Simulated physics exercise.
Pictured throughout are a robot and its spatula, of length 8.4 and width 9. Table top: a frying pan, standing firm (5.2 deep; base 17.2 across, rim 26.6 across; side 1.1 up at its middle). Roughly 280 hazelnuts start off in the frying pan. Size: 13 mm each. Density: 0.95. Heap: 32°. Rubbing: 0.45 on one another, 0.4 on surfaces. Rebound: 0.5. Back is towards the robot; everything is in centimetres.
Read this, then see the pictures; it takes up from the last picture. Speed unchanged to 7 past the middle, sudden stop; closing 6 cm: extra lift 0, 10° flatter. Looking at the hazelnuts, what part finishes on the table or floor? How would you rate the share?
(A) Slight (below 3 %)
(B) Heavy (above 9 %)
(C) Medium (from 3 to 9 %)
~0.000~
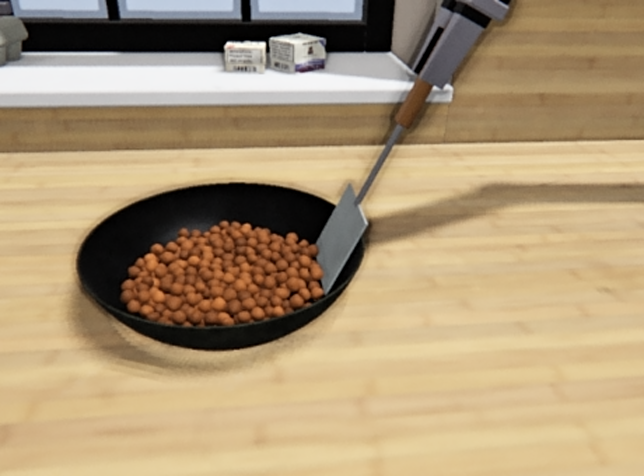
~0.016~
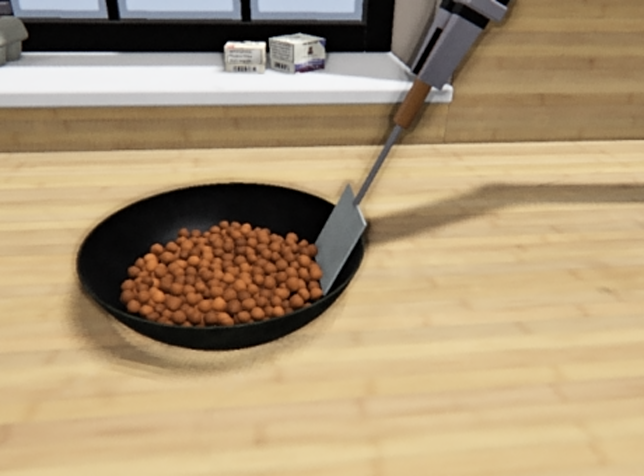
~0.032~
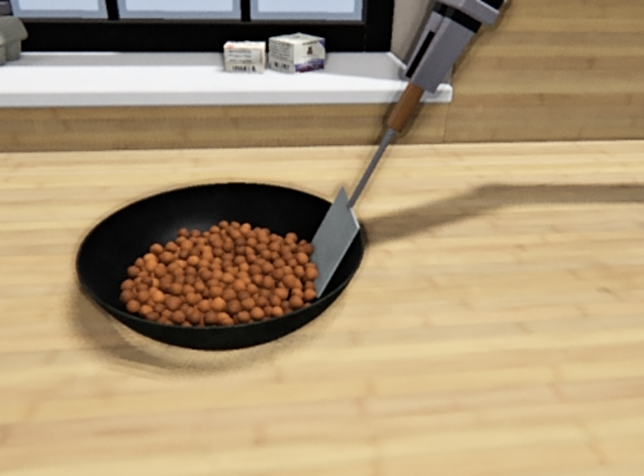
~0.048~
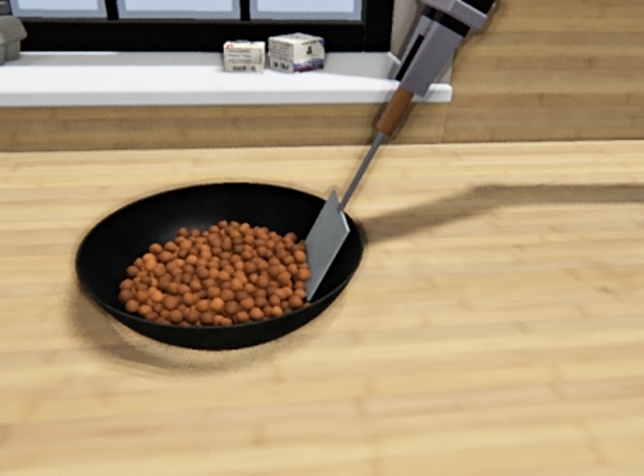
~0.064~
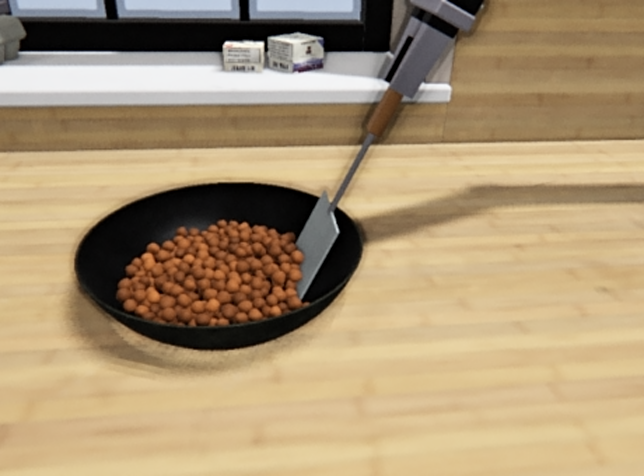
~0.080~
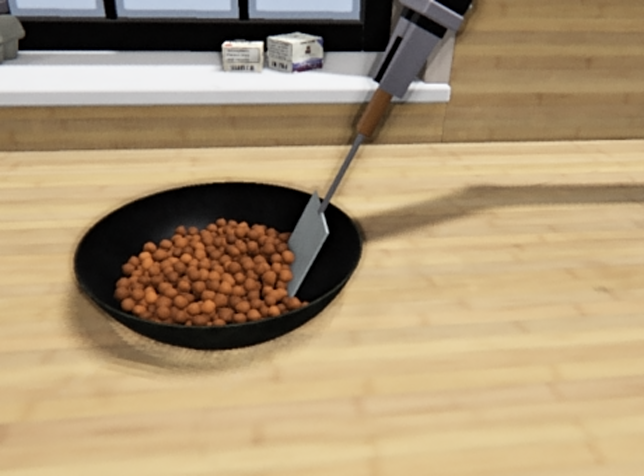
The answer is A.
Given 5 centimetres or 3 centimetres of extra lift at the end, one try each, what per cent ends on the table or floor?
Roughly 0 % and then 0 %.
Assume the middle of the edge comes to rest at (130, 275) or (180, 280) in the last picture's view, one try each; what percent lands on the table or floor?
First try roughly 10 percent, second roughly 0 percent.
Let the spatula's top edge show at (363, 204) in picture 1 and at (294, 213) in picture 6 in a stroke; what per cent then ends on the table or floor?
Around 5 per cent finishes there.
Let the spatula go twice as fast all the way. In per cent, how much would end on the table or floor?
Near 5 %.
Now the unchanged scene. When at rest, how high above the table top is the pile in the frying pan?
Height at rest: Roughly 6.0 cm.
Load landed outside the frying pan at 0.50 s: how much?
It comes to some 0 in a hundred.
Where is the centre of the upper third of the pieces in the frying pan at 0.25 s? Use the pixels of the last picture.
(154, 260).
By 0.17 s, sloping 65°, highest piece 4 above the table; 282 in the frying pan.
By 0.25 s, sloping 61°, highest piece 5 above the table; 282 in the frying pan.
By 0.50 s, sloping 55°, highest piece 6 above the table; 281 in the frying pan, 1 on the table or floor.
By 1.55 s, sloping 55°, highest piece 6 above the table; 281 in the frying pan, 1 on the table or floor.
Final count, 281 in the frying pan, 1 on the table or floor. That is 0 % on the table or floor.
